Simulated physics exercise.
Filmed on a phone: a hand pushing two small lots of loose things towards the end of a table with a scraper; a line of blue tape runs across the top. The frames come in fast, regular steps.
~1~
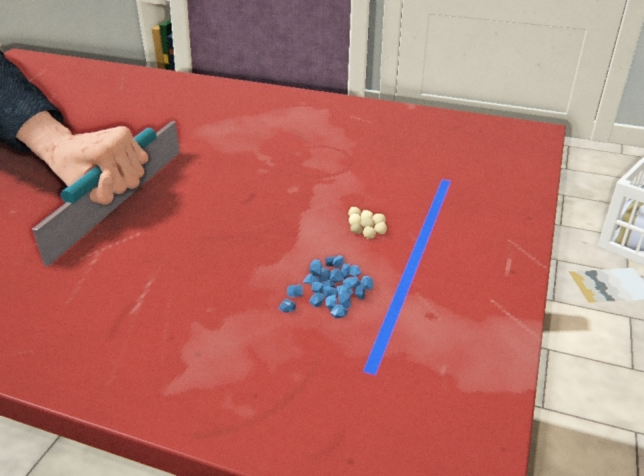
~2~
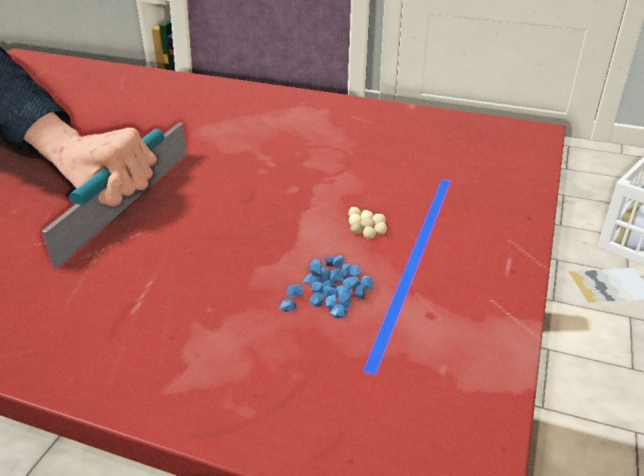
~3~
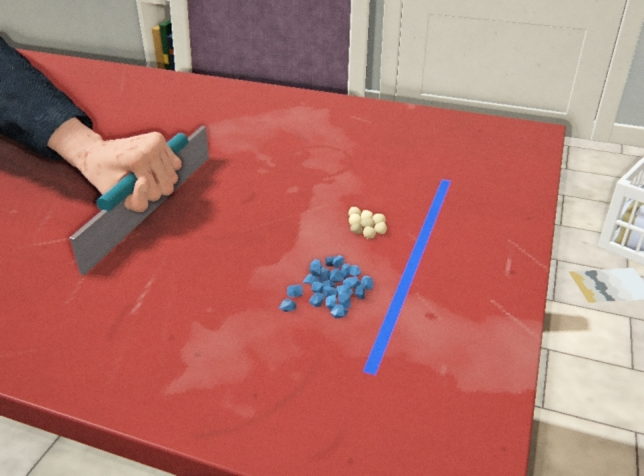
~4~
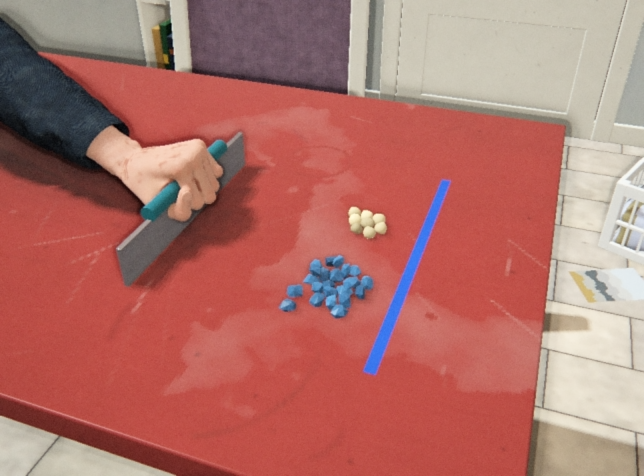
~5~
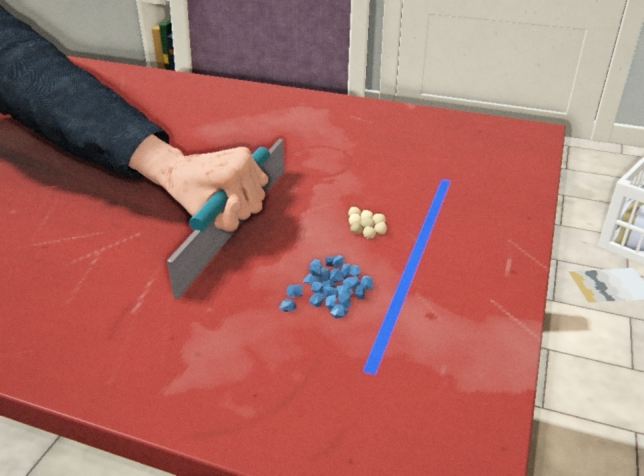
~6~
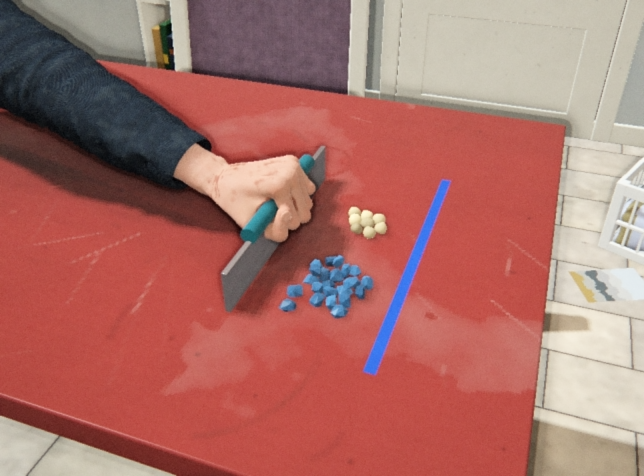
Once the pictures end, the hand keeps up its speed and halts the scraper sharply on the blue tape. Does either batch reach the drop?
Here the nearer batch partly drops off, and the farther batch partly drops off.
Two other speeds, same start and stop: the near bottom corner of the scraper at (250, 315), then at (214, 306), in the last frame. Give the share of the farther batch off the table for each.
First some 100, then 100 per cent.
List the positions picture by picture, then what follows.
In the first frame, scraper (52, 237), at rest; blue tape (443, 188), well back from the edge; edge at (548, 292); nearer batch (328, 286), a few aquarium stones; farther batch (368, 224), a few macadamia nuts.
In the second frame, scraper (61, 239); farther batch (368, 224).
In the third frame, scraper (89, 245); nearer batch (328, 286).
In the fourth frame, scraper (133, 256); farther batch (368, 224).
In the fifth frame, scraper (183, 268); nearer batch (328, 286).
In the sixth frame, scraper (235, 280); blue tape (443, 188); edge at (548, 292); nearer batch (328, 286); farther batch (368, 224).
Then, 0.10 s later than the last frame, scraper still moving, near (368, 217); nearer batch all on the table, its front near (407, 289); farther batch all on the table, its front near (420, 246).
Then, 0.21 s later than the last frame, scraper stopped at the blue tape; nearer batch all on the table, its front near (509, 308); farther batch all on the table, its front near (545, 303).
Then, 0.49 s later than the last frame, scraper stopped at the blue tape; nearer batch roughly a third over the edge; farther batch every one over the edge.
When it is over, scraper stopped at the blue tape; nearer batch roughly a third over the edge; farther batch every one over the edge.
